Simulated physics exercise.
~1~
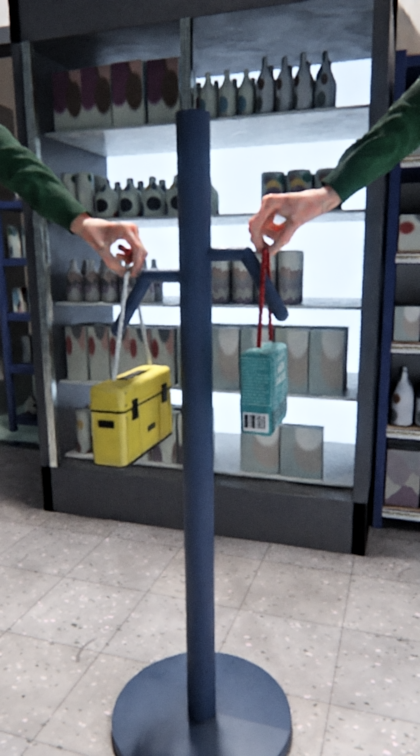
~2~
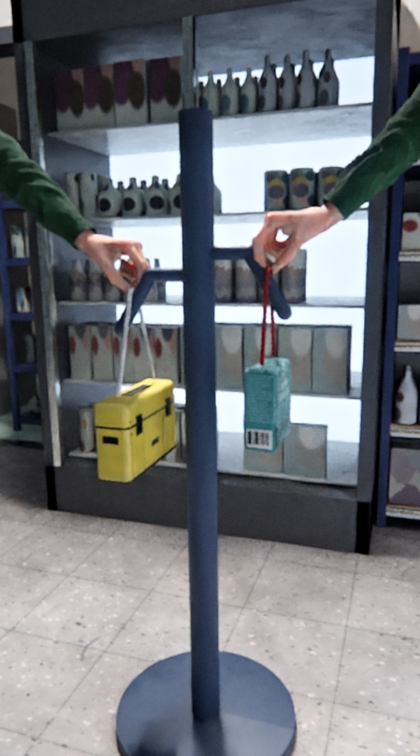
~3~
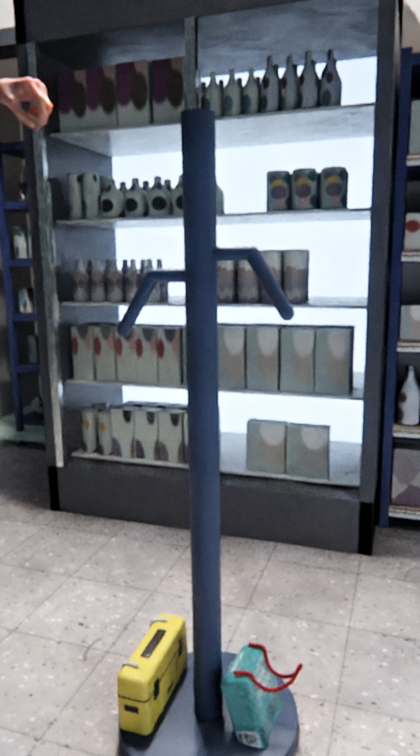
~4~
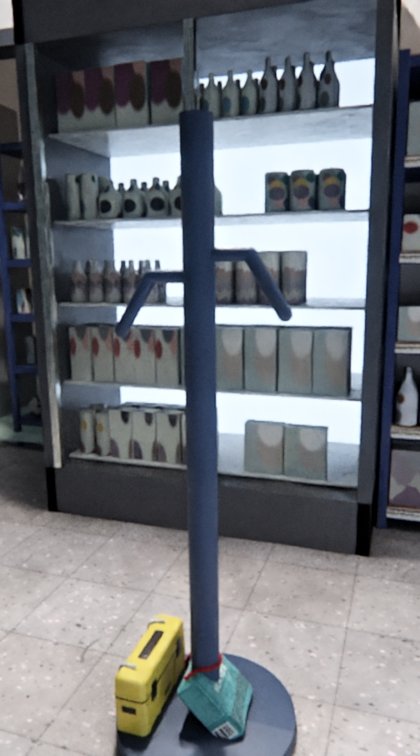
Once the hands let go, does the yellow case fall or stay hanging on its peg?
The yellow case falls and ends up standing at the foot of the stand.
